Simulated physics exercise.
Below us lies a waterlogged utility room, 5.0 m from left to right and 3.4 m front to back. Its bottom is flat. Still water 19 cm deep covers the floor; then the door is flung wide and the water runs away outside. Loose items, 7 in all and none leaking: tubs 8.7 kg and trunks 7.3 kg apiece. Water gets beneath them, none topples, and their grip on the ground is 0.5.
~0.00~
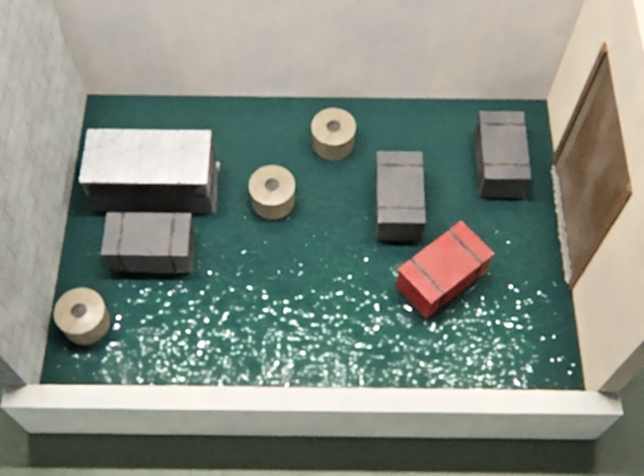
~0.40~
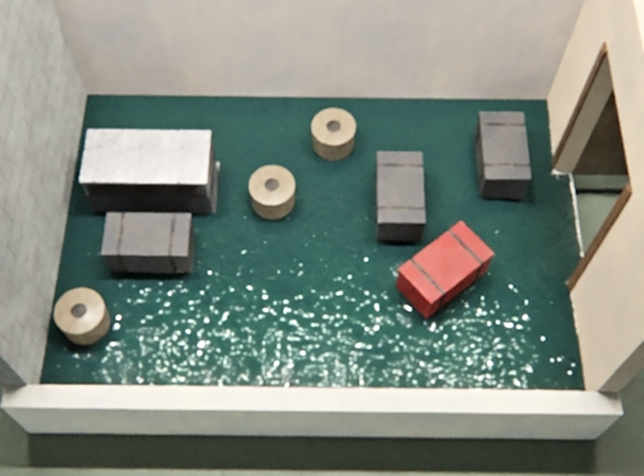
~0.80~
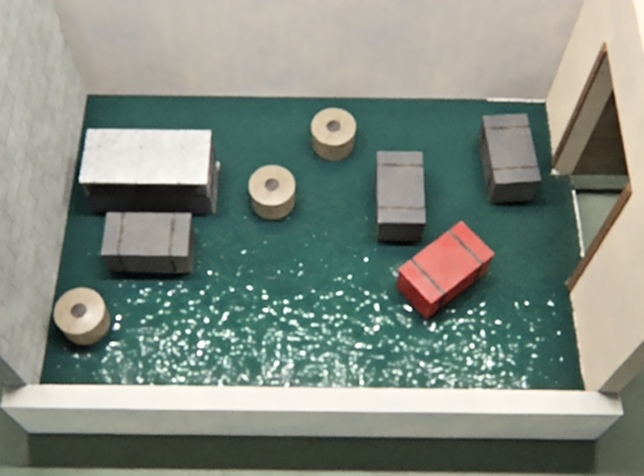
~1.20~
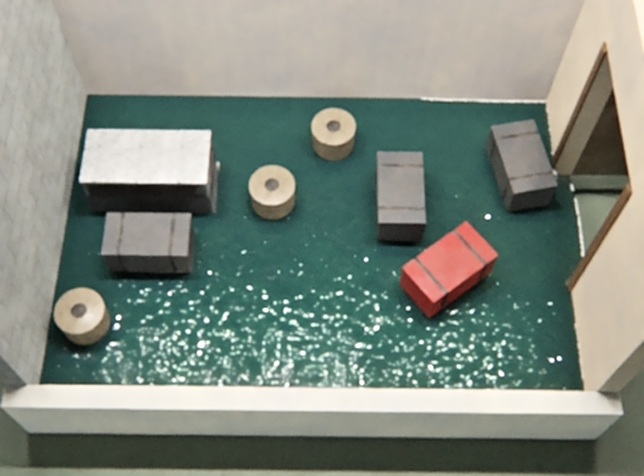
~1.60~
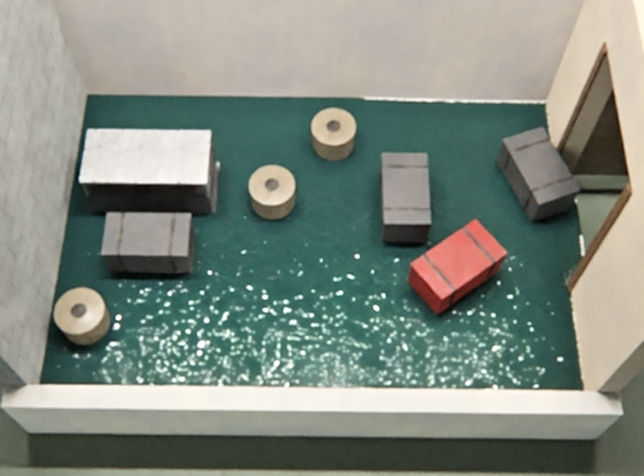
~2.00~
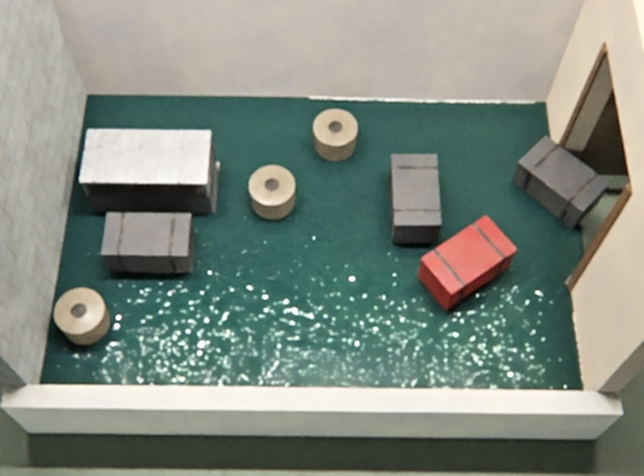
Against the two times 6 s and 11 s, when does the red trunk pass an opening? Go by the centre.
It leaves before the first time.
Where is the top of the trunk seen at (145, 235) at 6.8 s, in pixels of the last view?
Around (207, 235).
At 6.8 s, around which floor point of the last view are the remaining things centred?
Around (286, 234).
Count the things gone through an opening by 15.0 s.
I count 4.
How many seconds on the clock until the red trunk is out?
At about 4.5 s.
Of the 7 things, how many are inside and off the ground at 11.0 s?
4 of them.
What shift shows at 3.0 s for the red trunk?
About 50 cm.
After 3.0 s the red trunk is near (499, 247), 0.5 m from its start, afloat; 1 of 7 are out; 6 afloat.
After 6.8 s the red trunk has gone out (at 4.7 s); 3 of 7 are out; 4 afloat.
After 11.0 s the red trunk has gone out (at 4.7 s); 3 of 7 are out; 4 afloat.
After 15.0 s the red trunk has gone out (at 4.7 s); 4 of 7 are out; 3 afloat.
